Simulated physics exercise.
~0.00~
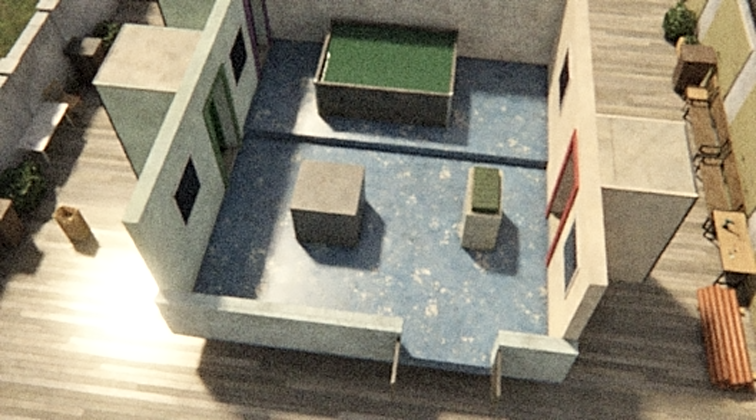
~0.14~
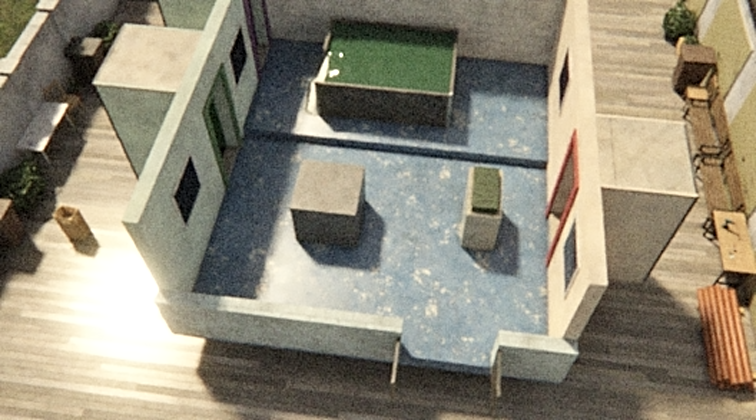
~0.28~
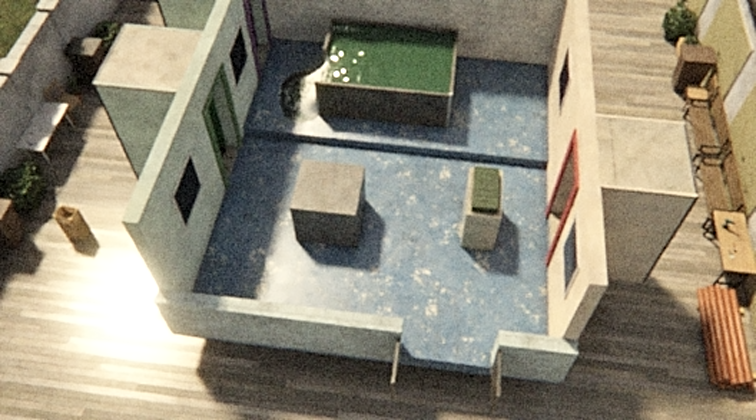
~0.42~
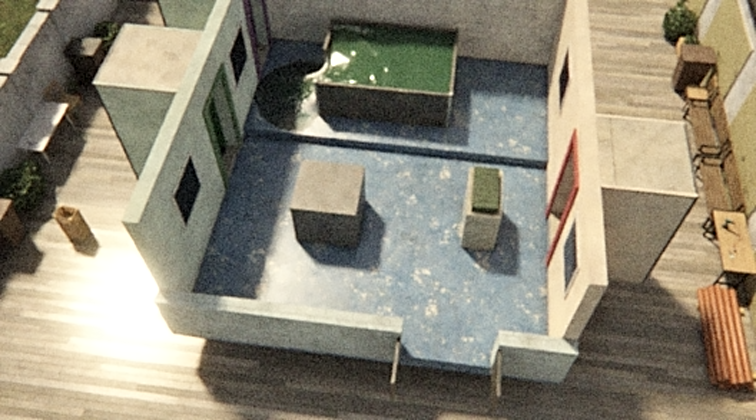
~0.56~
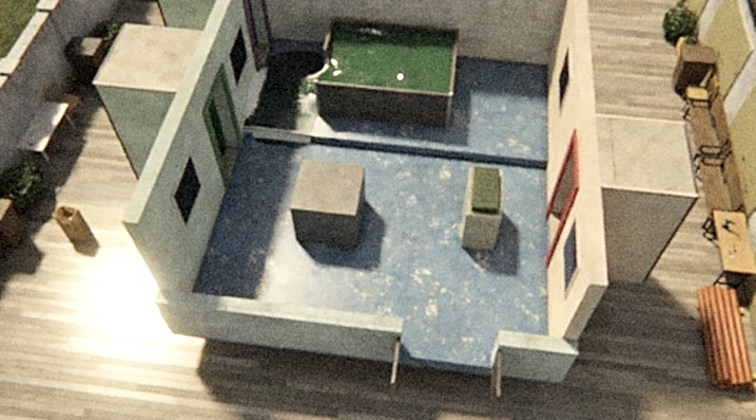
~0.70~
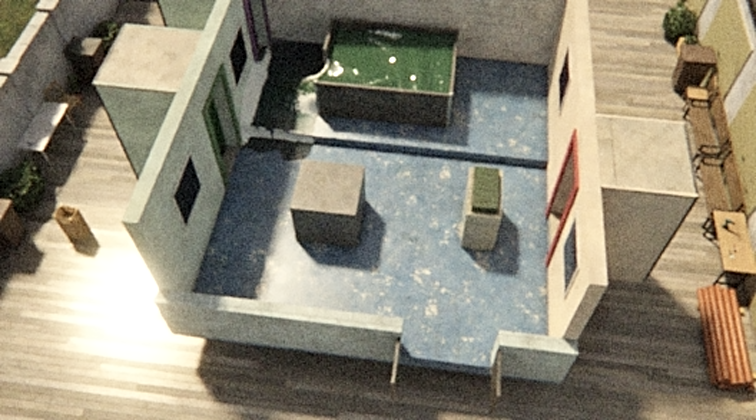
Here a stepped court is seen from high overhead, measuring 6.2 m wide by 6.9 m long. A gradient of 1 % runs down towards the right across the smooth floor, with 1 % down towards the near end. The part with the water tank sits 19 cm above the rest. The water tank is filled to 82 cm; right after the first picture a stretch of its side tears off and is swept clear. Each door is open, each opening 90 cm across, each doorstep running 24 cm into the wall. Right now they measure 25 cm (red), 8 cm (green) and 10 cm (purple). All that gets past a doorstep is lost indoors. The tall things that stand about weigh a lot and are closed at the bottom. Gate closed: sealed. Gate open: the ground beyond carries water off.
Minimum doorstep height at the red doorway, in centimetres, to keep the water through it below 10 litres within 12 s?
11.5 cm.
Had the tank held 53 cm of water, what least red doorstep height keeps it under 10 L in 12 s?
About 6.0 centimetres.
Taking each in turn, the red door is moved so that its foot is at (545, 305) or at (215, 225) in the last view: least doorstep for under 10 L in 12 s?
16 and 6.0 cm.
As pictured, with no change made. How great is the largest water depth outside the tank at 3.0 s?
Up to some 40 cm.
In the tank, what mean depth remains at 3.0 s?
Mean depth: Approx. 45 cm.
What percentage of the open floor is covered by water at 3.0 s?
Approximately 35 %.
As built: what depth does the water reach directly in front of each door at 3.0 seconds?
In cm: Red 0, green 15, purple 21.
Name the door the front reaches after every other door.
Answer: Red.
After 1.4 s water covers 15 % of the floor, deepest (52 cm) near (262, 97); it has not reached the red door.
After 3.0 s water covers 35 % of the floor, deepest (40 cm) near (262, 97); it has not reached the red door.
After 12.0 s water covers 85 % of the floor, deepest (18 cm) near (545, 350); 15 cm at the red door, 0 litres in over its 25 cm doorstep.
At the red door as built, the water arrived by 5.4 s and peaked near 15 cm at 12.0 s.
Run again over the same 12 s with other heights there, 22 litres in over 10 cm, 1 litre over 14 cm. The limit of 10 litres is kept from about 11.5 cm up.
